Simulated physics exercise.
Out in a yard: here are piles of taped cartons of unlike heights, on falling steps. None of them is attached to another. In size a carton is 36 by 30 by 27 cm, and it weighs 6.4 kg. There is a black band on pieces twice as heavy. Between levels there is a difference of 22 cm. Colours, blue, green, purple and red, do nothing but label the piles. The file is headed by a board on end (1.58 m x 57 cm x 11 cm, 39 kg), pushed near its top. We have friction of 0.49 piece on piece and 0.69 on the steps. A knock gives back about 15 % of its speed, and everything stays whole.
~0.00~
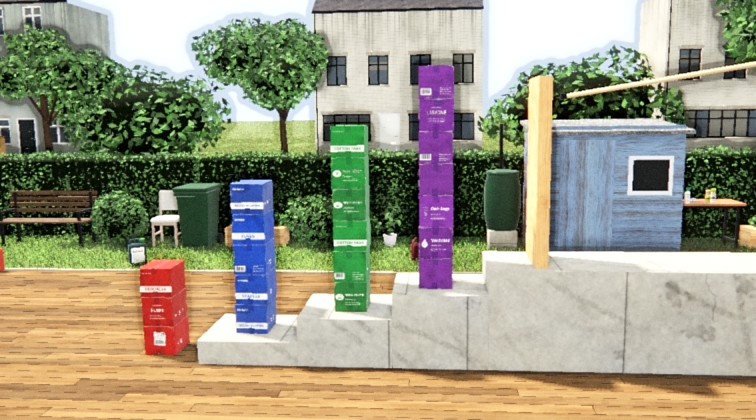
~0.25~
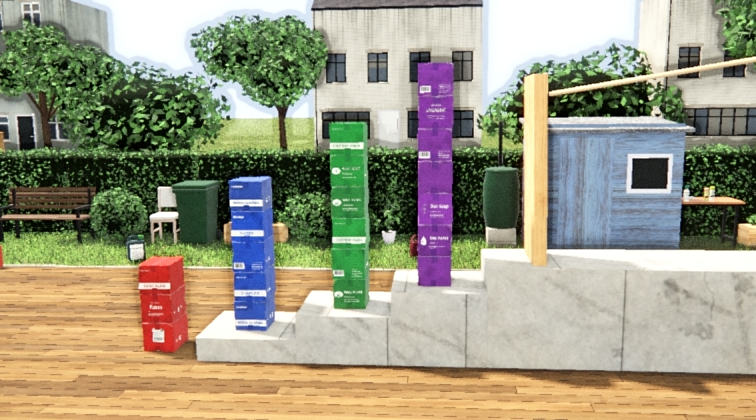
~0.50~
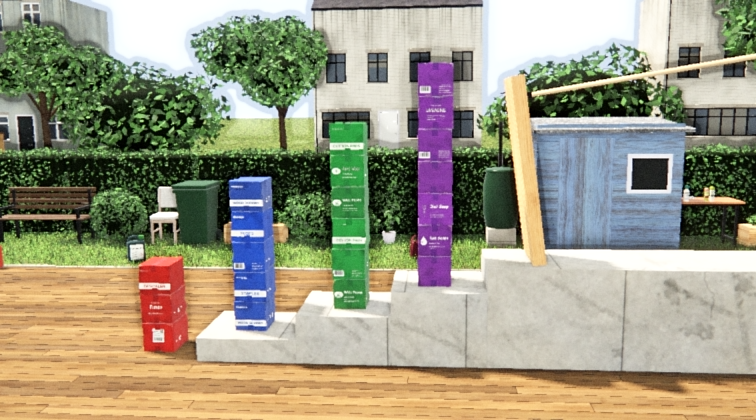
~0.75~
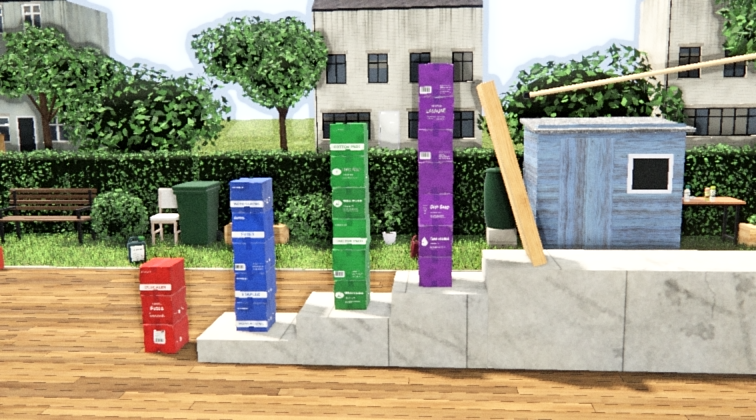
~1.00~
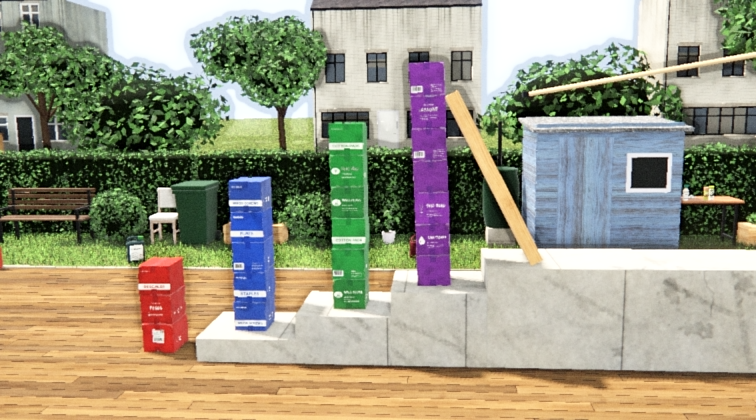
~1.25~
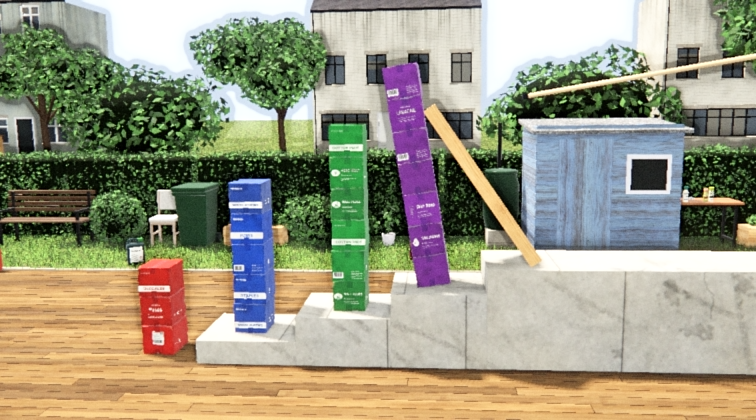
The clip shows stacks of red, blue, green and purple cartons on steps in a yard as a pole nudges an upright wooden board, which tilts left into the tall purple stack and leaves it leaning left.
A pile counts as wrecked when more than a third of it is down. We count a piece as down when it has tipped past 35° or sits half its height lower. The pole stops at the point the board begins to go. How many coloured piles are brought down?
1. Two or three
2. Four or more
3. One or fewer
Option 2: Four or more.
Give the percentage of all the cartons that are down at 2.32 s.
70 per cent.
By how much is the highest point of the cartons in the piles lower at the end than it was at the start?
150 cm.
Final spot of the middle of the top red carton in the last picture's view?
It comes to rest around (20, 333) in the last view.
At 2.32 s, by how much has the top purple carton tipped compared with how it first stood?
It's at some 30 degrees.
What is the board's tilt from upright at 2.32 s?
Roughly 85°.
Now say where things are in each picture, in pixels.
In the first picture (places mark the middle of the side facing us), pole end (565, 96) 11 cm short, board 0° from upright; top red carton (155, 283); top purple carton (436, 82); the rest undisturbed.
In the second picture, pole end 28 mm in, board 1° from upright; top purple carton (436, 79).
In the third picture, pole end (530, 95) 17 cm in, board 8° from upright; top purple carton (436, 79); the rest undisturbed.
In the fourth picture, pole end (528, 95) 19 cm in, stopped, board 17° from upright; top purple carton (436, 80); the rest undisturbed.
In the fifth picture, pole end (527, 94) 19 cm in, stopped, board 27° from upright; top purple carton (427, 79) shifted 6 cm; 5 disturbed, none down.
In the sixth picture, pole end (527, 96) 19 cm in, stopped, board 35° from upright; top purple carton (402, 81) leaning 9°; top green carton (346, 141); 7 disturbed, none down.
After 1.84 s, board 63° from upright; 6 of the 21 cartons down; top green carton leaning 33°, 11 cm lower; top purple carton leaning 18°, 24 cm lower.
After 2.32 s, board 84° from upright; 15 of the 21 cartons down; top green carton leaning 57°, 37 cm lower; top blue carton leaning 38°, 17 cm lower.
After 3.02 s, board 84° from upright; 19 of the 21 cartons down; top red carton on its side; top blue carton on its side.
At rest (4.7 s), board 84° from upright; 19 of the 21 cartons down; top red carton upside down; top green carton on its side. Wrecked, blue, green, purple and red. As the last picture would show them, middles, top red carton near (20, 333).
